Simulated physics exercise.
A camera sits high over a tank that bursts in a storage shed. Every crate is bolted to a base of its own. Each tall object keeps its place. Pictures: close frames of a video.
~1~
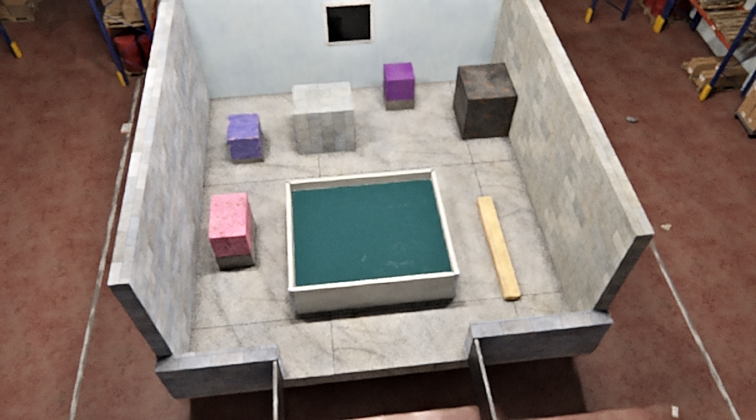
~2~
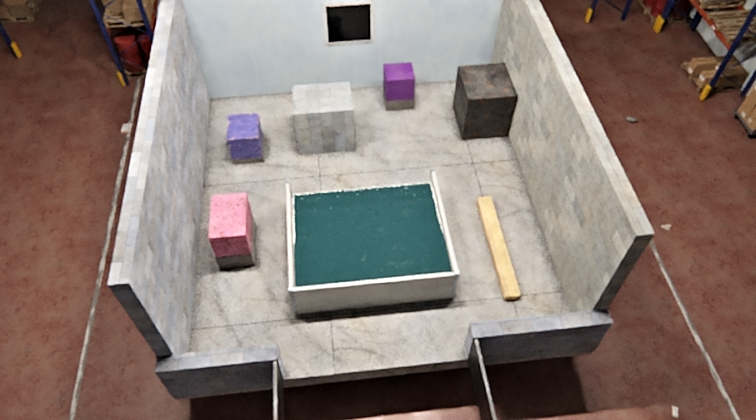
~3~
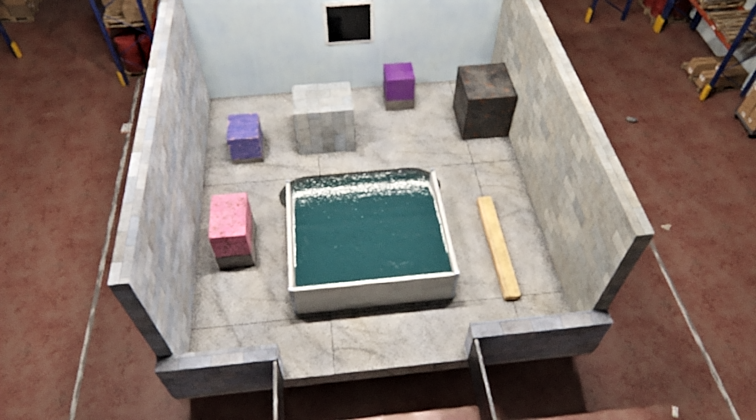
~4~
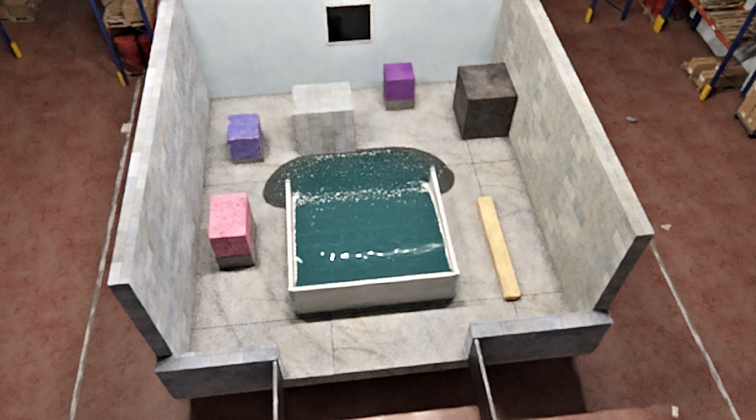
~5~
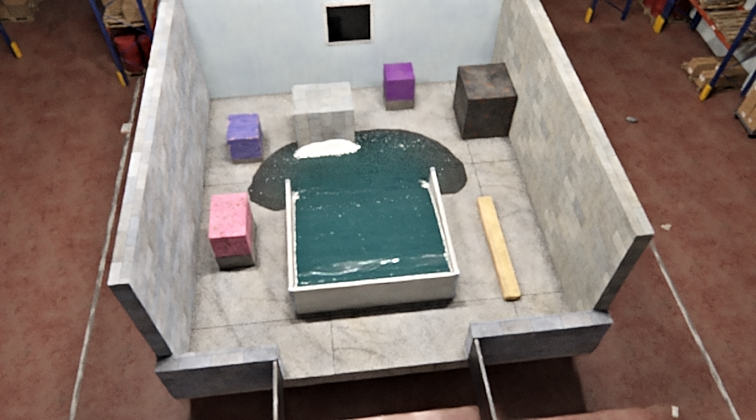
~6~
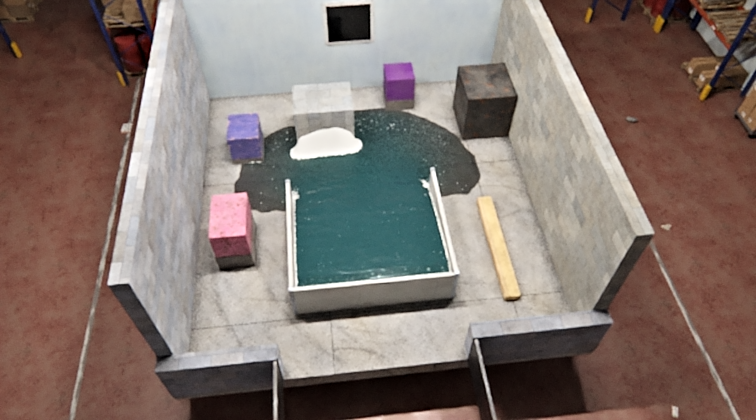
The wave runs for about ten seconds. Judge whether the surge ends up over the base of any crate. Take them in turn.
Outcome: I expect the purple crate to get touched; I expect the pink crate to never get touched; I expect the blue crate to get touched.
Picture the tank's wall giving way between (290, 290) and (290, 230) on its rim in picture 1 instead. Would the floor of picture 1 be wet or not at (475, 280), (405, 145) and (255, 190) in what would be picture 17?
First spot unwetted, second unwetted, third drenched.
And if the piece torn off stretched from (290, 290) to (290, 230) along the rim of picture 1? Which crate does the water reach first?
The pink crate.
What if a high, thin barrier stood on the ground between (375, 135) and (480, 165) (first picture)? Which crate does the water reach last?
My answer: The crate marked pink.
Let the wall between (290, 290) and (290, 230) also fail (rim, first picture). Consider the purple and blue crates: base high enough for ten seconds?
First the purple crate: It is left alone; then the blue crate: It is hit.
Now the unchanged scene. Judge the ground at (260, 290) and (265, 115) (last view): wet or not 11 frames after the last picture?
Dry, wet.
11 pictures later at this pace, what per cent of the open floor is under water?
Around 50 percent.
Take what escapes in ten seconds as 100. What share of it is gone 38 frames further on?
Approximately 5 %.
A moment on, water covers 35 % of the floor; the purple crate water round its plinth, the pink crate not reached, the blue crate water round its plinth.
Next, water covers 50 % of the floor; the purple crate water round its plinth, the pink crate not reached, the blue crate water round its plinth.
Then, water covers 65 % of the floor; the purple crate water round its plinth, the pink crate water round its plinth, the blue crate water round its plinth.
Later, water covers 95 % of the floor; the purple crate water round its plinth, the pink crate water round its plinth, the blue crate water round its plinth.
In the end, water covers 100 % of the floor; the purple crate was topped, the pink crate stayed above the water, the blue crate was topped.
